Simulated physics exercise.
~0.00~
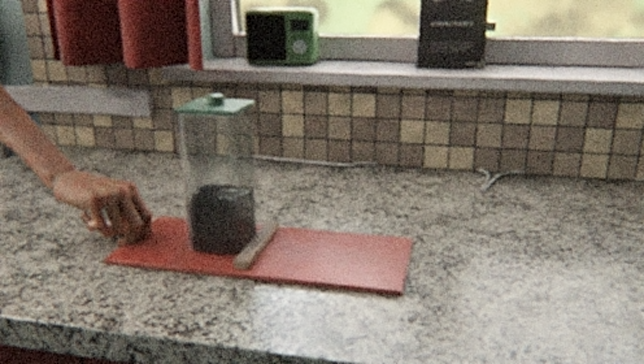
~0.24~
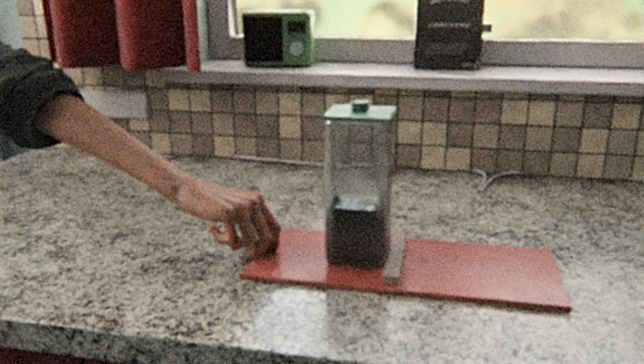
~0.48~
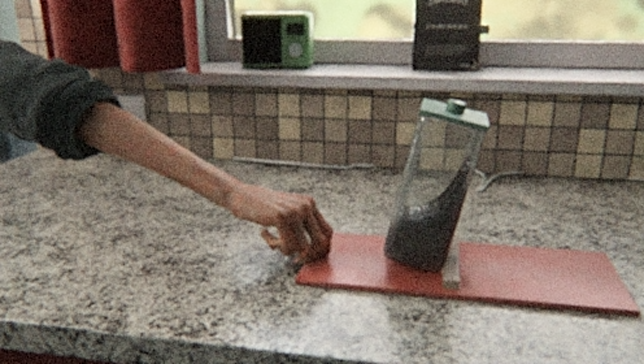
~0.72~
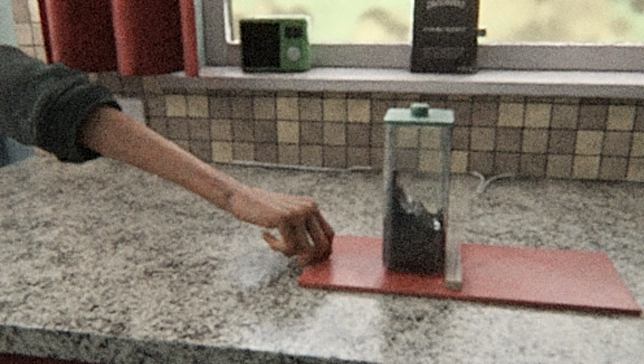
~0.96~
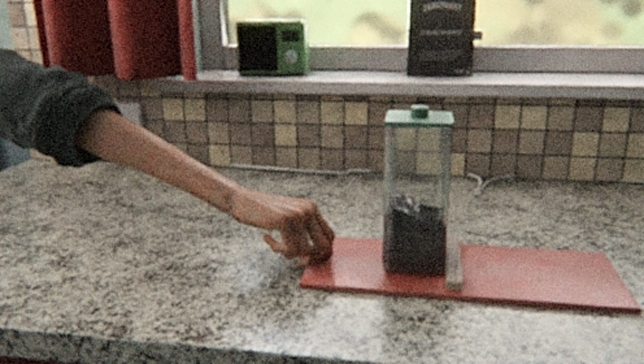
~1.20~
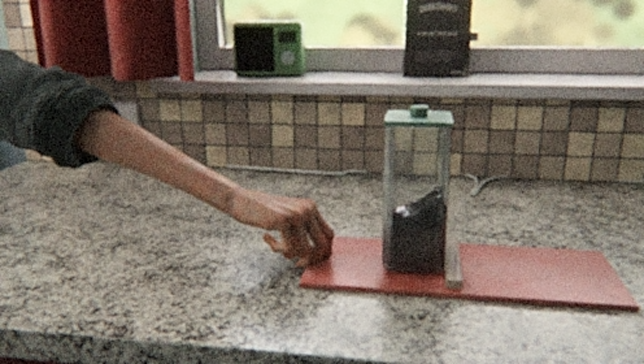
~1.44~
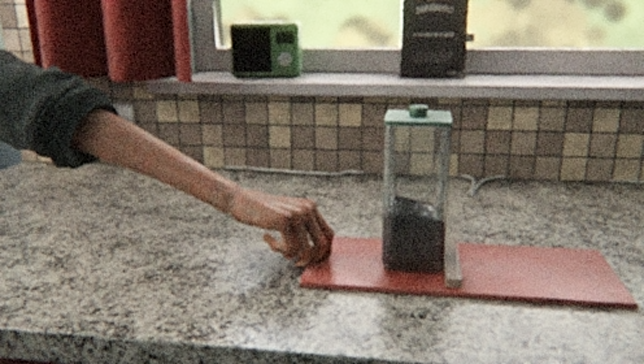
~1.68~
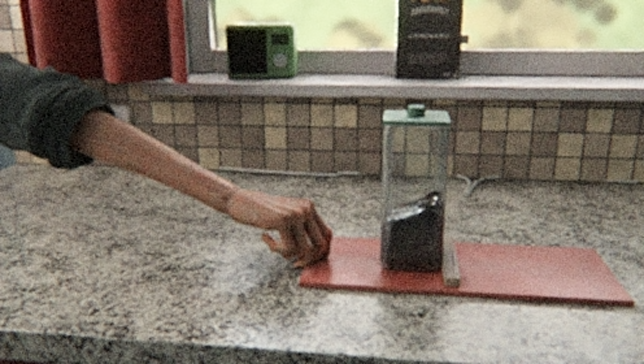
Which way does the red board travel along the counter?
The board moves to the right, with a hand at its left end, before coming to a stop.
